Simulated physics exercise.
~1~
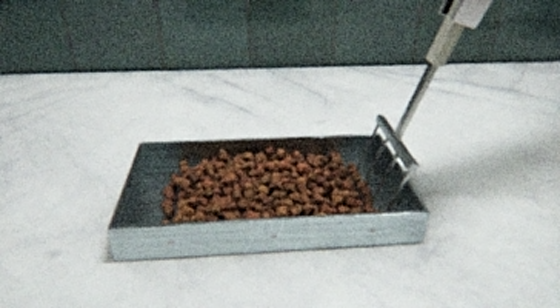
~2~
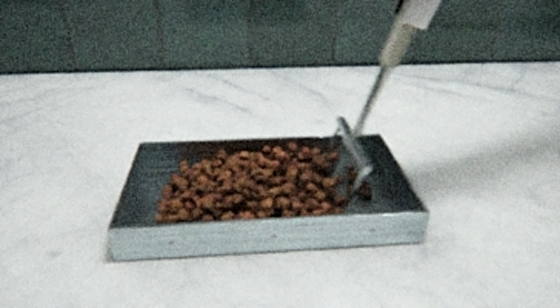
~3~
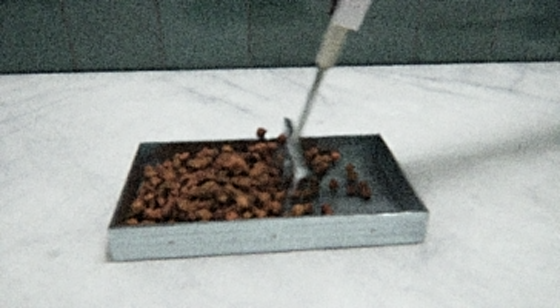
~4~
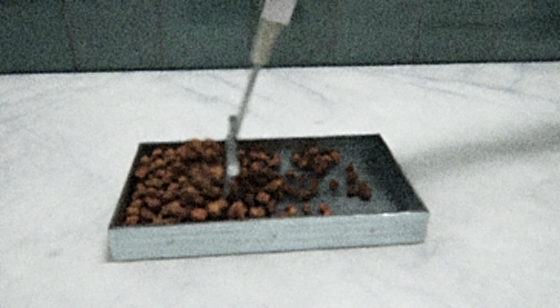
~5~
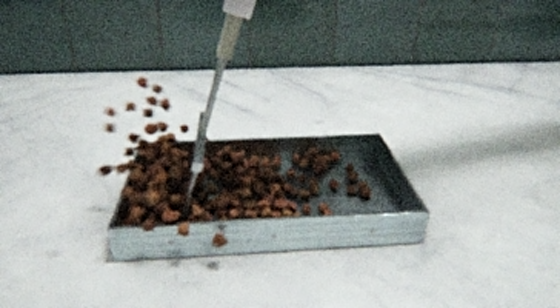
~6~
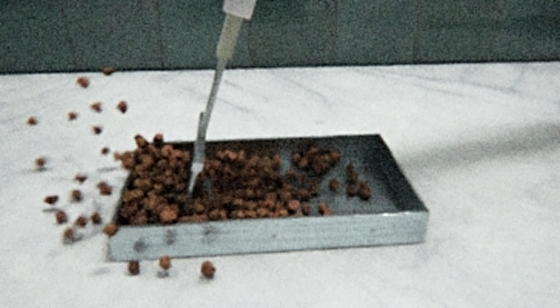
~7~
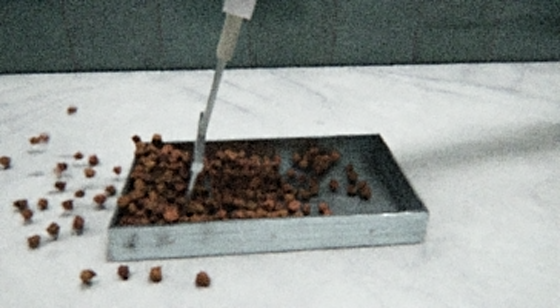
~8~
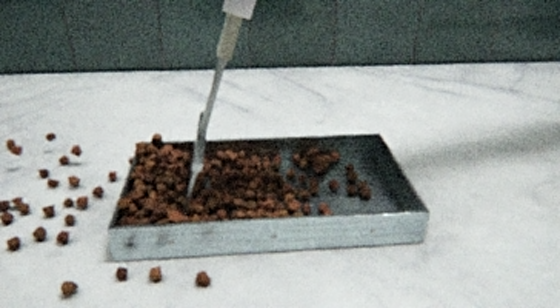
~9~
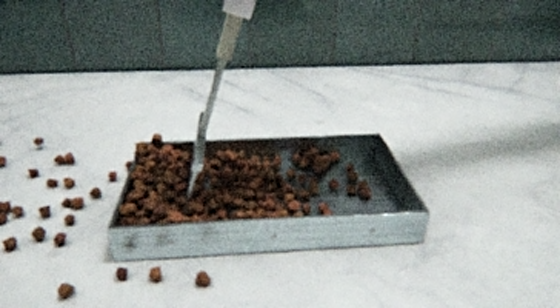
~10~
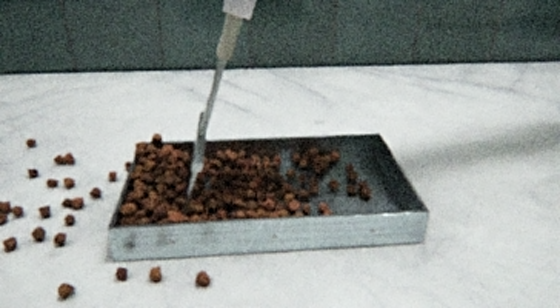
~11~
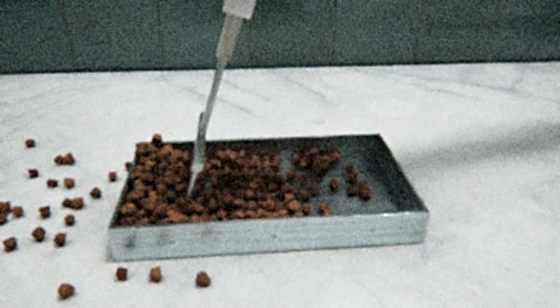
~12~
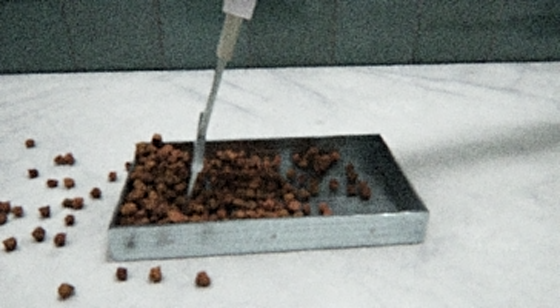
A pale-handled metal comb reaches down from above into a shallow grey rectangular tin of reddish-brown pellets, set on a white marbled table top before a dark green tiled wall and seen by a still camera from the front and slightly above. The comb starts at the right end and sweeps left, pushing the pellets into a heap and leaving a few stragglers behind it. As it nears the left end, pellets burst over the rim, fly out and scatter across the table. The comb stops in the heap, and the spilled pellets come to rest left of and in front of the tin, while most remain inside.
